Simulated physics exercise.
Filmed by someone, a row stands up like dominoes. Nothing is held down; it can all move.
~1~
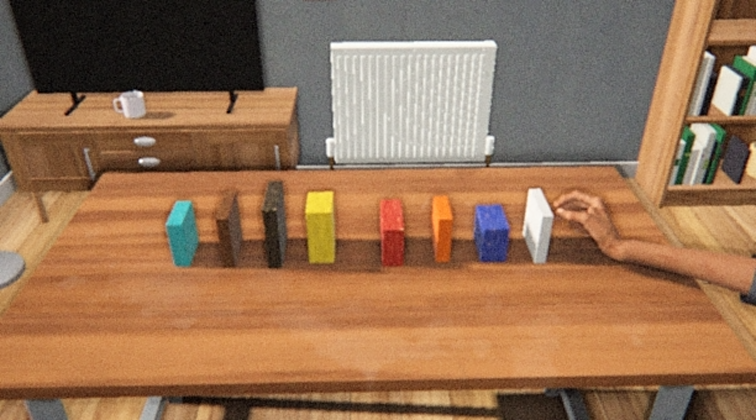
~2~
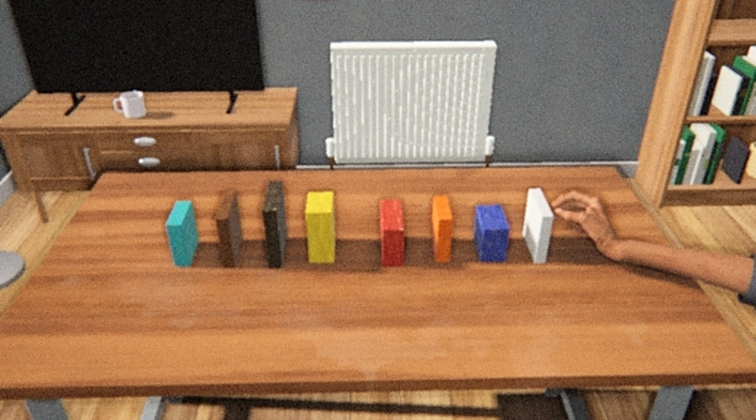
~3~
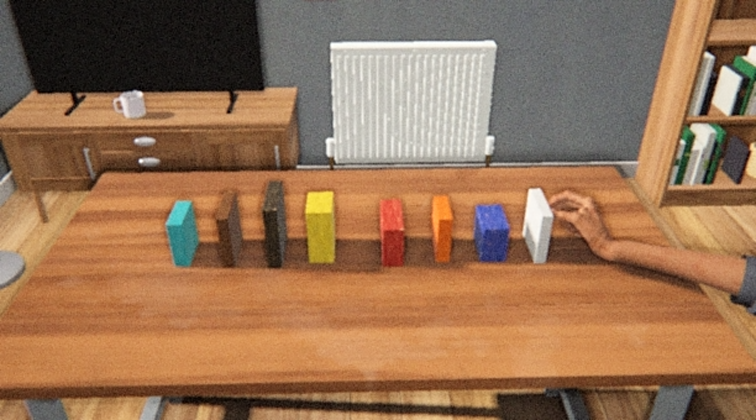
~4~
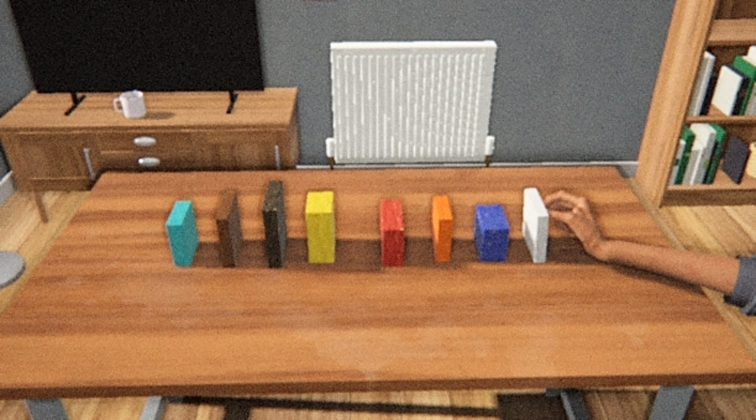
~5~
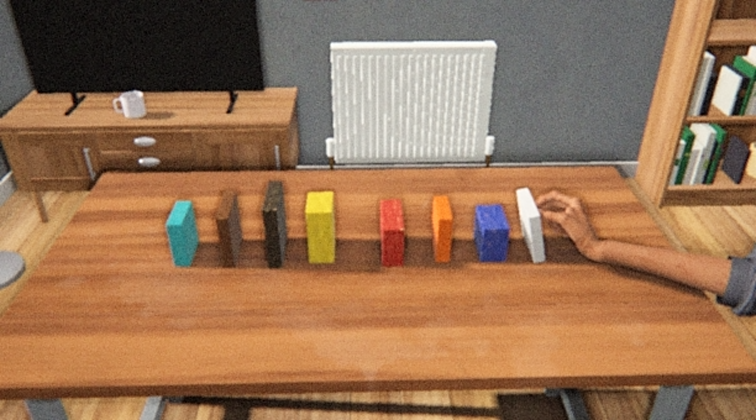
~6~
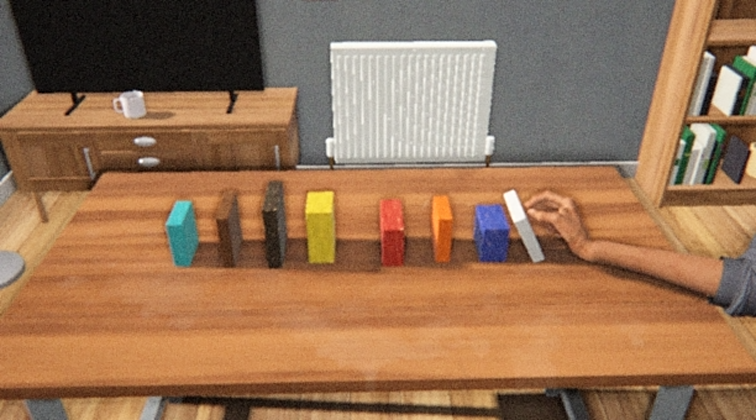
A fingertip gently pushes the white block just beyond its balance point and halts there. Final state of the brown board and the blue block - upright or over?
Outcome: The brown board is up at the end, the blue block is up at the end.
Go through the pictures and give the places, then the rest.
The first picture shows brown board (230, 230); blue block (491, 233).
The second picture shows yellow block (321, 228); orange board (442, 229).
The third picture shows red board (392, 233); black block (275, 224).
The fourth picture shows white block 5° over; yellow block (321, 228); orange board (442, 229).
The fifth picture shows white block 13° over; red board (392, 233); black block (275, 224).
The sixth picture shows white block 27° over; brown board (230, 230); blue block (491, 233).
Then, 0.10 s later than the last frame, white block 34° over.
Then, 0.30 s later than the last frame, brown board resting near (230, 230); blue block resting near (491, 233).
When it is over, all 6 as before. End places, in pixels of the last picture, brown board near (230, 230), blue block near (491, 233).
